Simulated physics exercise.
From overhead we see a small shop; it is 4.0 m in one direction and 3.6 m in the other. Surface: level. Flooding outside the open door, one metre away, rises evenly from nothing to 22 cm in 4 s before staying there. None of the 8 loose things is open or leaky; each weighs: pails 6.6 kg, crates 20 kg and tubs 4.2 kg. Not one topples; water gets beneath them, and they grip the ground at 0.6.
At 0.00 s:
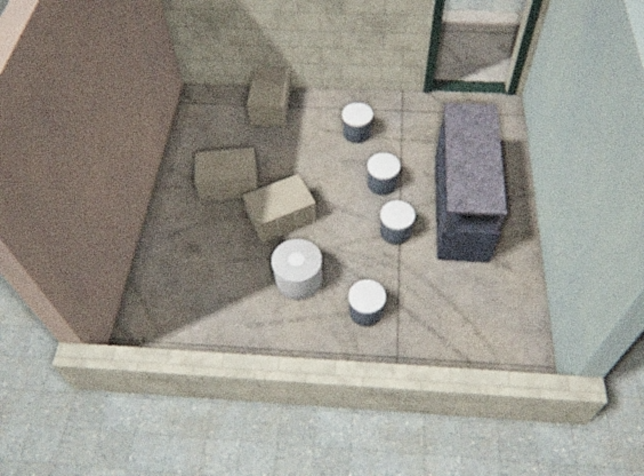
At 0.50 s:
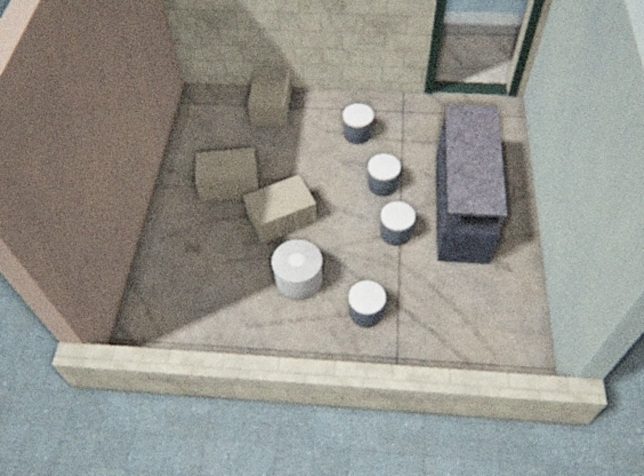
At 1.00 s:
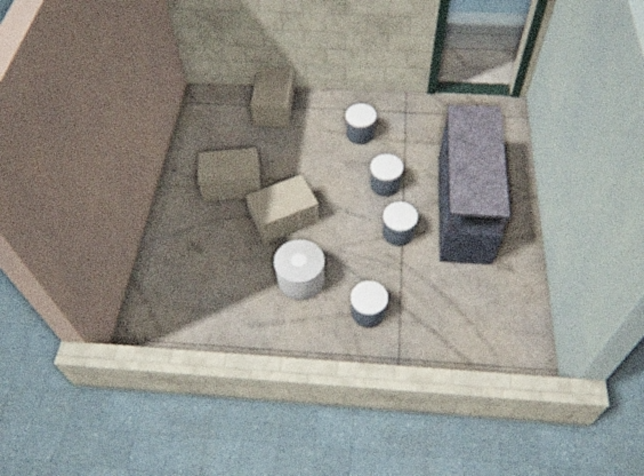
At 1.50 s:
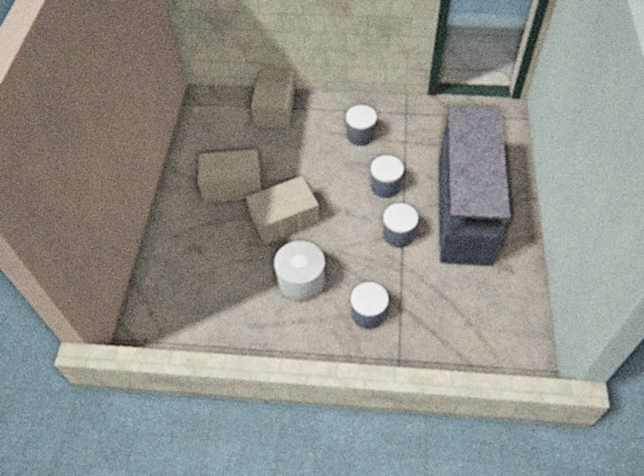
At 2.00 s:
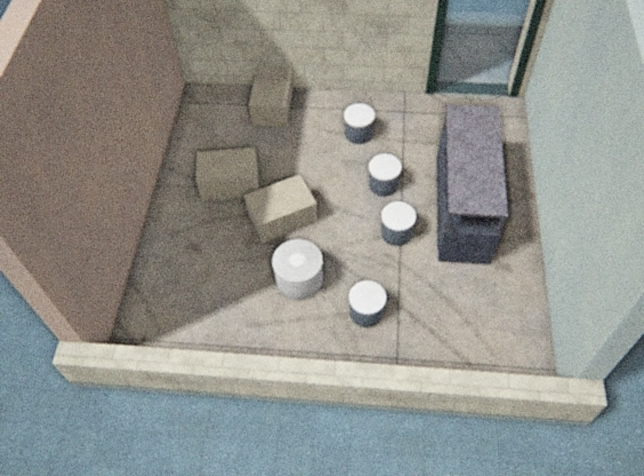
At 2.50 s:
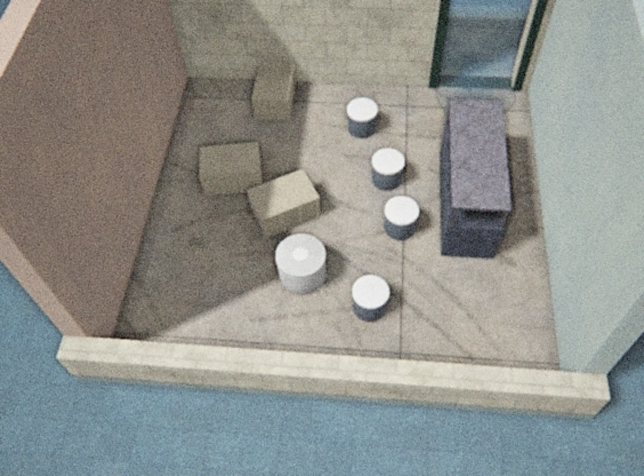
Blue water spreads over the pale paving outside a small roofless shop, seen from high overhead with walls at the left, right and back. Three tan boxes and a larger white tub stand at the left and centre, four white-topped dark tubs curve down the middle, and a dark purple-grey counter stands at right. The water creeps in through the green-framed doorway behind, while the objects stay put and the view jitters slightly.
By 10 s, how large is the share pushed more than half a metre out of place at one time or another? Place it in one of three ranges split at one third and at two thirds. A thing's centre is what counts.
Range: The lowest, under a third.
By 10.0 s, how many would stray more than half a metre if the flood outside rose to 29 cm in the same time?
Then 4.
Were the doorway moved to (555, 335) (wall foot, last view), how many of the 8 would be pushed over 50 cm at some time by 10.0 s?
In that case the number is 2.
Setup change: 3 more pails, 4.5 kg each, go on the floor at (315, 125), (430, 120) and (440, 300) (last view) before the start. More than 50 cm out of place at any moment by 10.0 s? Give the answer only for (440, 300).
That one is within the limit.
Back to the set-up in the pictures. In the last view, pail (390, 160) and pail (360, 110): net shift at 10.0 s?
Respectively 40 and 10 centimetres.
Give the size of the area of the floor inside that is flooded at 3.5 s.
Roughly 2.0 m2.
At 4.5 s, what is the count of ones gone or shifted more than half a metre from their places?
Answer: 0.
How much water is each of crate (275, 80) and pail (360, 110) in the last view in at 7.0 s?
Around 2 cm and 4 cm.
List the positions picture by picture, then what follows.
A pail at (398, 214), on the bottom; a crate at (269, 86), on the bottom; water covers 0.0 m2; 0 of 8 have shifted, in the first frame.
A pail at (398, 215), on the bottom; a crate at (270, 87) rests on the ground; 0.0 m2 under water; 0 of 8 have shifted, in the second frame.
A pail at (401, 216) rests on the ground; a crate at (272, 87), on the bottom; 0.0 m2 under water; 0 of 8 have shifted, in the third frame.
A pail at (401, 217), on the bottom; a crate at (273, 88) rests on the ground; water covers 0.0 m2; 0 of 8 have shifted, in the fourth frame.
A pail at (399, 215) rests on the ground; a crate at (271, 86) rests on the ground; water covers 0.0 m2; 0 of 8 have shifted, in the fifth frame.
A pail at (402, 210) rests on the ground; a crate at (273, 81), on the bottom; 0.4 m2 under water; 0 of 8 have shifted, in the sixth frame.
After 3.5 s 0 of 8 are over 50 cm from their spots; 0 afloat.
After 4.5 s 0 of 8 are over 50 cm from their spots; 0 afloat.
After 7.0 s 0 of 8 are over 50 cm from their spots; 0 afloat.
After 10.0 s 0 of 8 are over 50 cm from their spots, and 0 have been at some point; 1 afloat.
